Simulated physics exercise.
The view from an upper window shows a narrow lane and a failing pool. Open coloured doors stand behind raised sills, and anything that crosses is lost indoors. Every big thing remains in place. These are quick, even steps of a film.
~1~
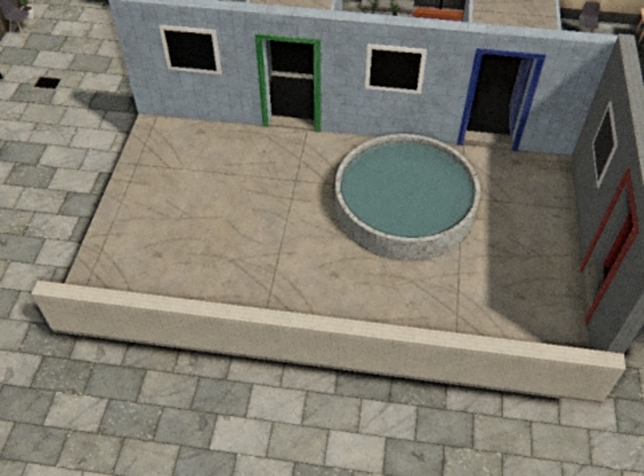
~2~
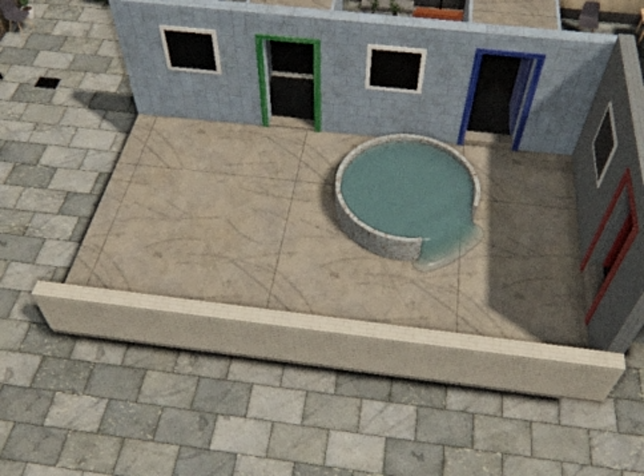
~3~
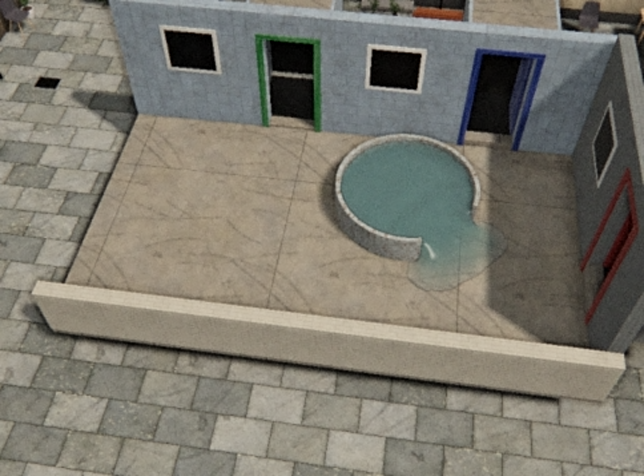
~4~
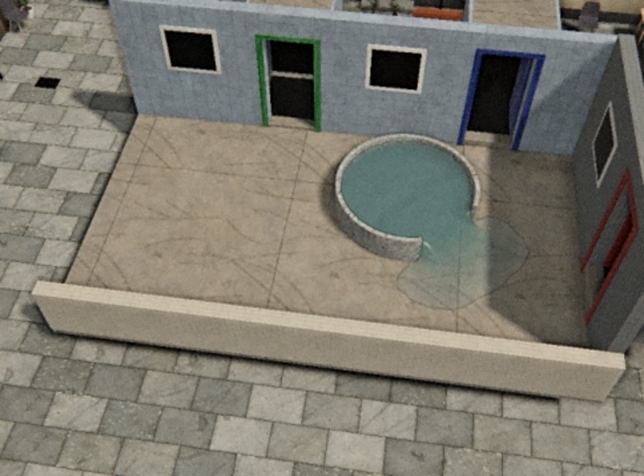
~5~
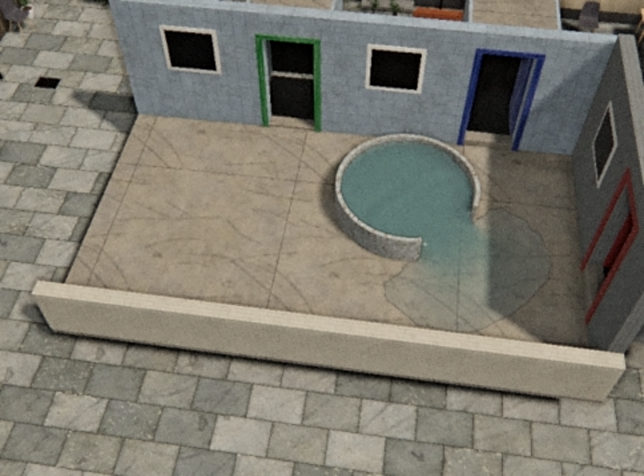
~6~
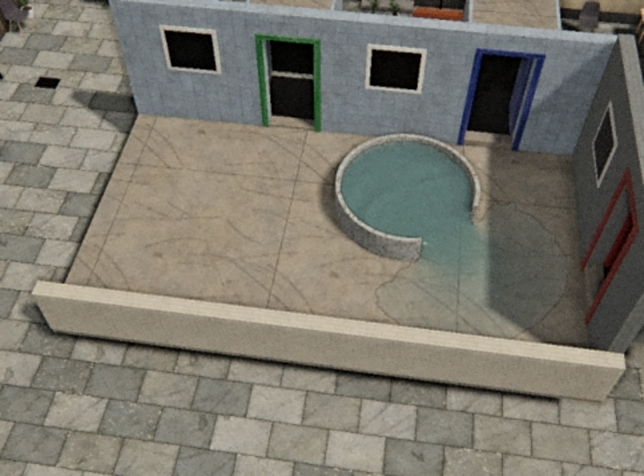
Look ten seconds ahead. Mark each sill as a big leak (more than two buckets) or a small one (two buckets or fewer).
Green door: Small; red door: Small; blue door: Small.
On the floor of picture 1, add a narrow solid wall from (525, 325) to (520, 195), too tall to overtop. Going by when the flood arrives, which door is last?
I'd say the green one is last.
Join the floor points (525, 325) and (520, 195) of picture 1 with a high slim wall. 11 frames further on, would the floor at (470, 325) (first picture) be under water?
There: Flooded.
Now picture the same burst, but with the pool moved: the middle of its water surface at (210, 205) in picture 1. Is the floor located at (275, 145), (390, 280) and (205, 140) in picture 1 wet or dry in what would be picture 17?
In order, the three spots end up untouched, waterlogged and untouched.
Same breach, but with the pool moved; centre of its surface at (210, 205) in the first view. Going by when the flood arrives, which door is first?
Door noted: The red door.
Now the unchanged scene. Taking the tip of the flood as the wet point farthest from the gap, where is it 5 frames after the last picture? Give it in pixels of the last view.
Roughly at (589, 374).
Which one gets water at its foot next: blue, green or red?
That's the one in red.
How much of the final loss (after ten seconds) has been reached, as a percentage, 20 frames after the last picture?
Approximately 0 %.
A moment on, water covers 20 % of the floor; the green door not reached, the red door wet at the sill, nothing in, the blue door not reached.
Next, water covers 20 % of the floor; the green door not reached, the red door wet at the sill, nothing in, the blue door not reached.
Then, water covers 35 % of the floor; the green door not reached, the red door wet at the sill, nothing in, the blue door not reached.
Later, water covers 65 % of the floor; the green door not reached, the red door wet at the sill, nothing in, the blue door wet at the sill, nothing in.
In the end, water covers 95 % of the floor; the green door wet at the sill, nothing in, the red door wet at the sill, nothing in, the blue door wet at the sill, nothing in.
